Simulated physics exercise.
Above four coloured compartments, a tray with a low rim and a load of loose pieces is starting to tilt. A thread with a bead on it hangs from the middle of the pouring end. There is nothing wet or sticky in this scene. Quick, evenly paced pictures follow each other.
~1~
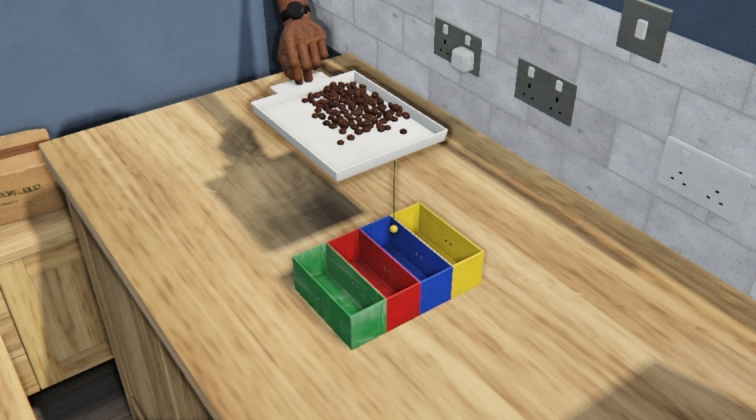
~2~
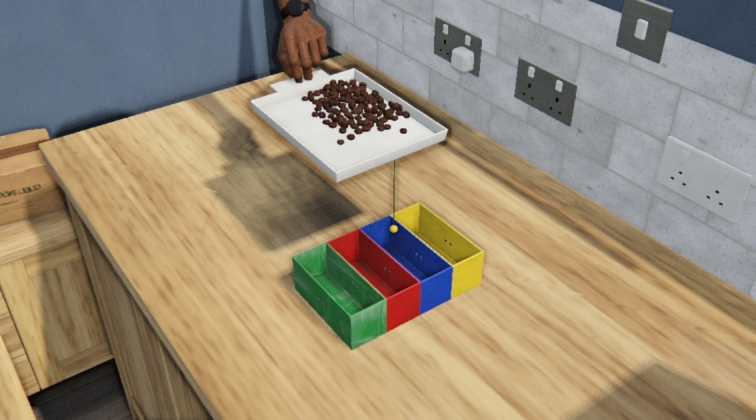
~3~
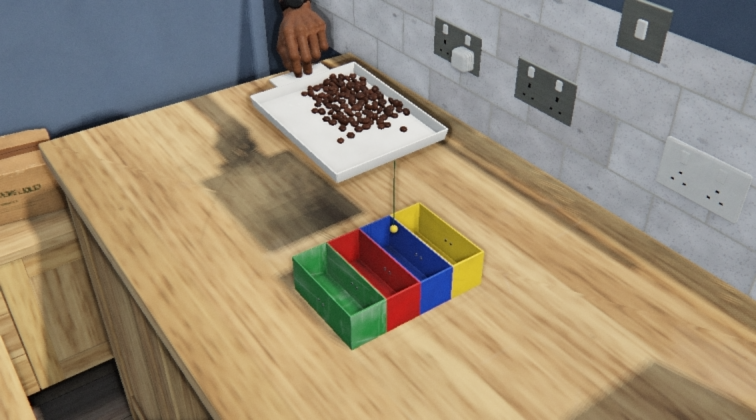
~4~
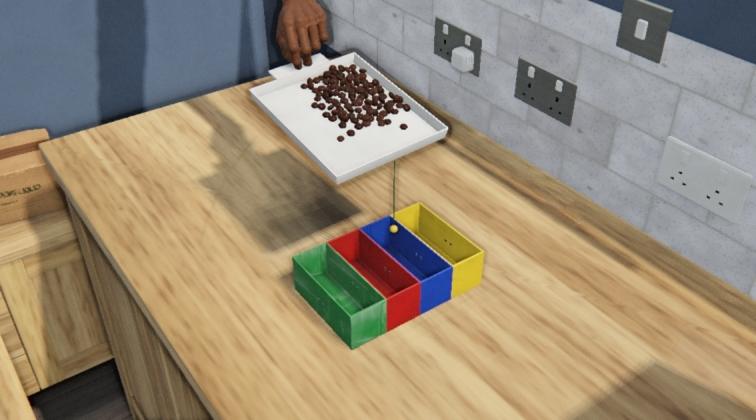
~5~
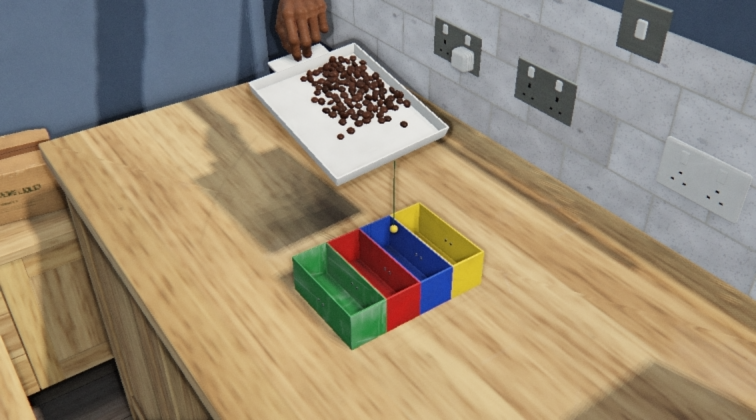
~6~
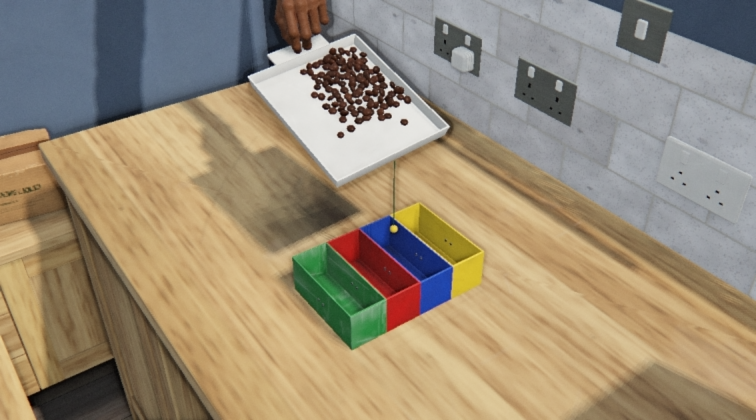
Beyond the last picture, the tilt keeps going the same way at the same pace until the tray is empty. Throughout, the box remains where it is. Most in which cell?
Red cell.
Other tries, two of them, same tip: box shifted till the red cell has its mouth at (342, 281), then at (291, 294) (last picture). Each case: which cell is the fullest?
Try 1 - that blue cell. Try 2 - the yellow one.
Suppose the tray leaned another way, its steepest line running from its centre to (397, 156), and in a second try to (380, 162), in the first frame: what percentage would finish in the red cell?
In order, 10 in a hundred and 30 in a hundred.
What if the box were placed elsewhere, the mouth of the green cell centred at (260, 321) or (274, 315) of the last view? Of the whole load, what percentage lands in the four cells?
Close to 80 per cent, followed by close to 90 per cent.
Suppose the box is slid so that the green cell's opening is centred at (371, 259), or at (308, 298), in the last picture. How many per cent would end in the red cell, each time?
The first try yields 10% and the second yields 40%.
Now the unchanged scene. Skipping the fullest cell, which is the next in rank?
The second spot goes to the green cell.
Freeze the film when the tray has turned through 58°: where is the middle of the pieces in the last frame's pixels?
The load is centred about (362, 164).
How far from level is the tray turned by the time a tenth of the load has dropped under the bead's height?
Around 65°, give or take.
Just after the last frame, tray tipped steeply; the larger part on the tray; roughly a quarter falling or outside the box.
A moment on, tray tipped right over; roughly half on the tray; roughly a quarter in the red cell; roughly a quarter in the green cell; just a few in the blue cell; about a tenth falling or outside the box.
Further on, tray tipped past a quarter turn; roughly half in the red cell; roughly a third in the green cell; about a tenth in the blue cell; just a few falling or outside the box.
When it is over, tray tipped past a quarter turn; roughly half in the red cell; roughly a third in the green cell; about a tenth in the blue cell; not one in the yellow cell; just a few outside the box.
